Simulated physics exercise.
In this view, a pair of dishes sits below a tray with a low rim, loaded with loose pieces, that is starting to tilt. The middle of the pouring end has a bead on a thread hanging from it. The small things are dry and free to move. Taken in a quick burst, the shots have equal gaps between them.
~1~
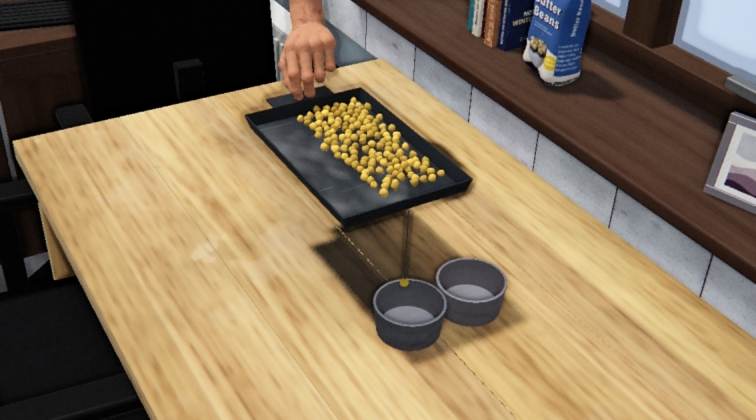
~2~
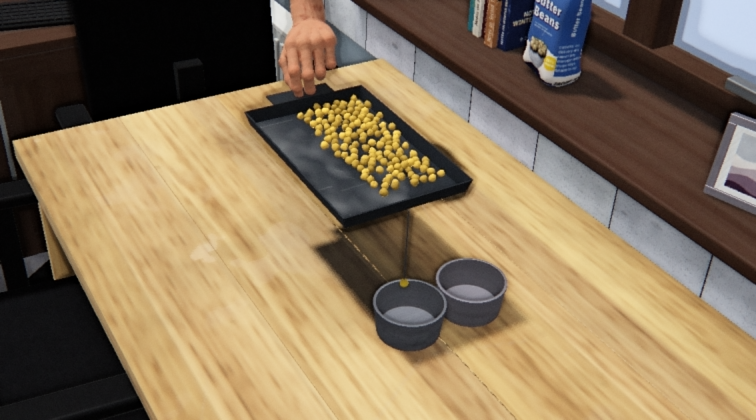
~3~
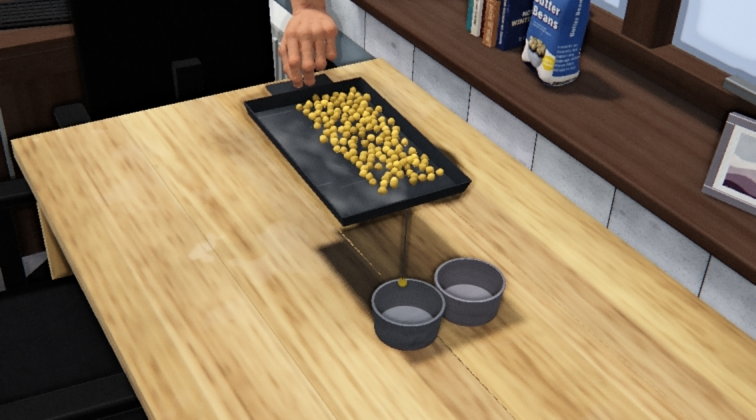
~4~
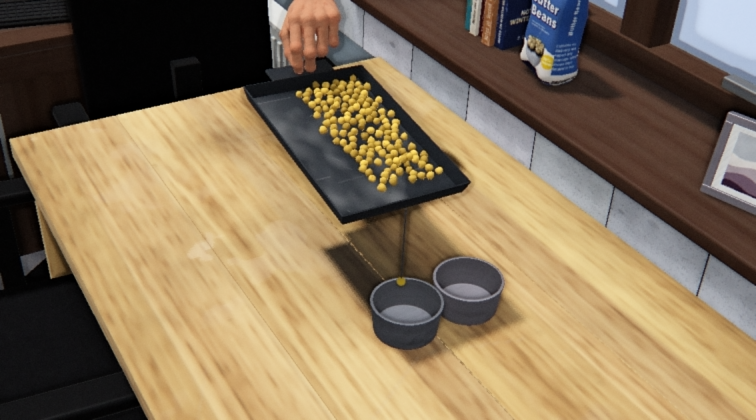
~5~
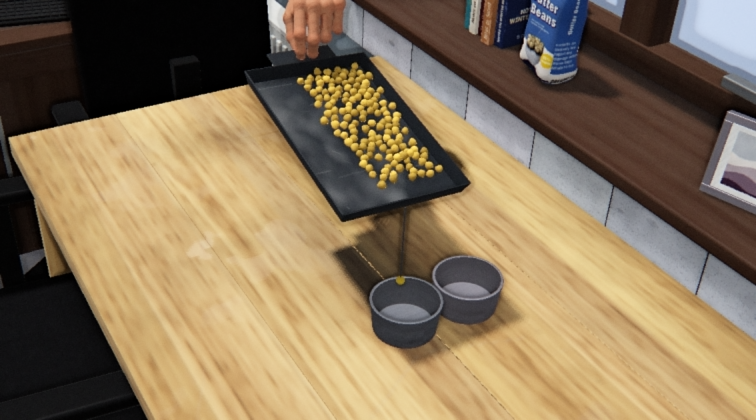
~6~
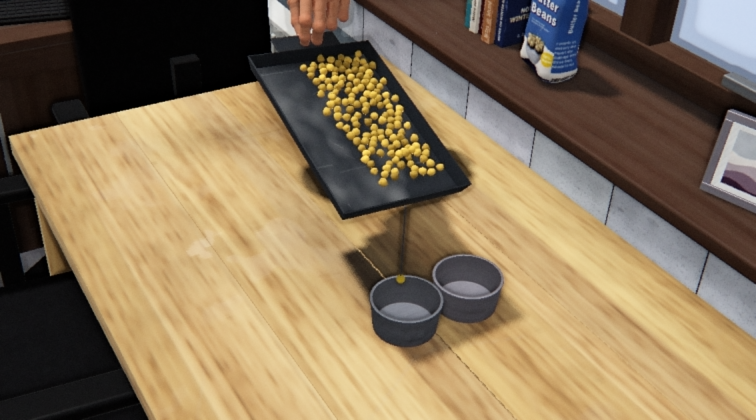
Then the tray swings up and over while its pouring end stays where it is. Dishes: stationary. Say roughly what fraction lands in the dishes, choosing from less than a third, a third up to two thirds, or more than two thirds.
I would say a third up to two thirds.
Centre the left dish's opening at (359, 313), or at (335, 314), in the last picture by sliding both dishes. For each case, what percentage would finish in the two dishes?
The first try gives 20 per cent, the second 0 per cent.
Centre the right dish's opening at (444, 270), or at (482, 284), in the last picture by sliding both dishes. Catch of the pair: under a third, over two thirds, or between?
For the first try it's under a third, and for the second it's over two thirds.
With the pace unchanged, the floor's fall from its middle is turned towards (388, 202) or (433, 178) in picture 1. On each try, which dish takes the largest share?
Order of results: The left-placed dish, followed by the right-placed dish.
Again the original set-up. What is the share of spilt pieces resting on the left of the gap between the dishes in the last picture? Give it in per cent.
It works out at some 10 percent.
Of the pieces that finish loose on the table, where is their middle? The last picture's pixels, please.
Around (487, 357).
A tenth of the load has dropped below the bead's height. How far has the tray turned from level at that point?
85 degrees.
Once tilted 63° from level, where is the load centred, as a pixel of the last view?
Mark it at roughly (430, 162) in the final frame.
Just after the last frame, tray tipped steeply; almost all on the tray; just a few in the air.
A moment on, tray tipped past a quarter turn; the larger part on the tray; just a few in the left dish; about a tenth in the right dish; about a tenth outside both; just a few in the air.
Further on, tray tipped past a quarter turn; about a tenth in the left dish; roughly half in the right dish; roughly half outside both.
When it is over, tray tipped past a quarter turn; about a tenth in the left dish; roughly half in the right dish; roughly half outside both.
